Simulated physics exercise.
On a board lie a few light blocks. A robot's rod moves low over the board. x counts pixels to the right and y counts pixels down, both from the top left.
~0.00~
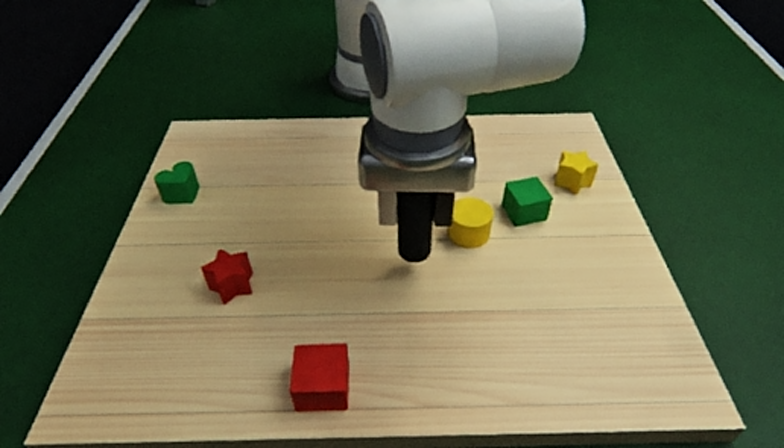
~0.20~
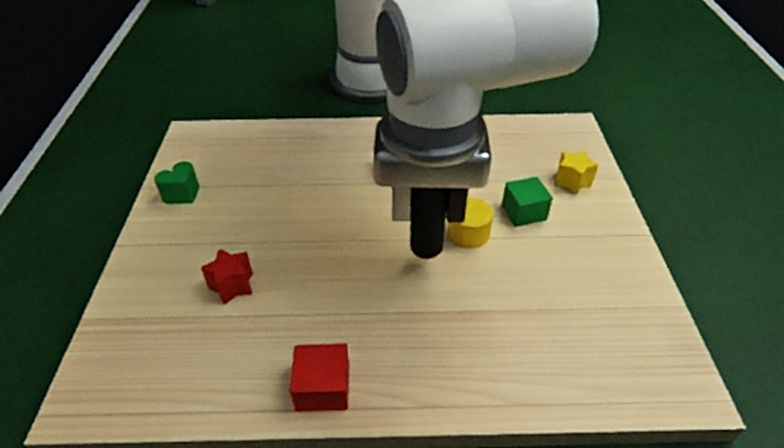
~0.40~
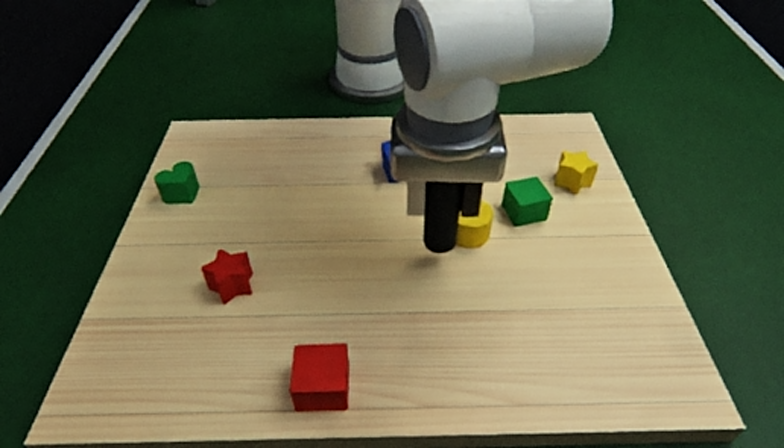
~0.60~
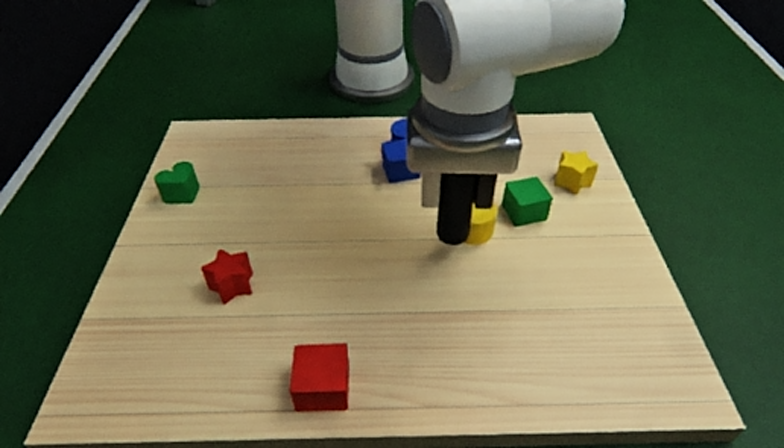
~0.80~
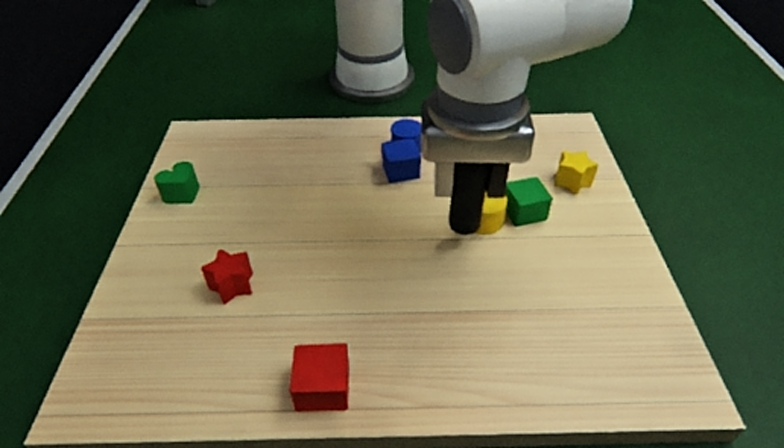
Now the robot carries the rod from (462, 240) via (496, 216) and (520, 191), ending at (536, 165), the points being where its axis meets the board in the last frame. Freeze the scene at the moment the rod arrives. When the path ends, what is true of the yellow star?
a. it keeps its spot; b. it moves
a (it keeps its spot)
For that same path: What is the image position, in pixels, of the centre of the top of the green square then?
It ends at (555, 181).
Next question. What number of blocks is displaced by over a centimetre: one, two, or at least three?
When the path ends, I think you'll find two blocks out of place by more than 1 cm.
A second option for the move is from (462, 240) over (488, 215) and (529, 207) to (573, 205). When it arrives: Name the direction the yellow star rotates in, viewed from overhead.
Prediction: Counterclockwise.
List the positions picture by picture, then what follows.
In the first picture, lower end of the rod (414, 252), tops of blocks, yellow round block (472, 211), green square (529, 190), yellow star (578, 160).
In the second picture, rod (426, 248), blocks as before.
In the third picture, rod (440, 243), blocks as before.
In the fourth picture, rod (453, 235), yellow round block partly hidden.
In the fifth picture, rod (464, 225), yellow round block partly hidden, green square (529, 190), yellow star (578, 160).
On the path given first. One third of the way, rod (499, 200); yellow round block (510, 172); green square (548, 182), turned 40° clockwise.
Two thirds of the way, rod (524, 175); yellow round block (522, 147); green square (555, 181), turned 50° clockwise.
At the end, rod (540, 150); yellow round block (522, 127); green square (555, 181), turned 50° clockwise; yellow star not moved.
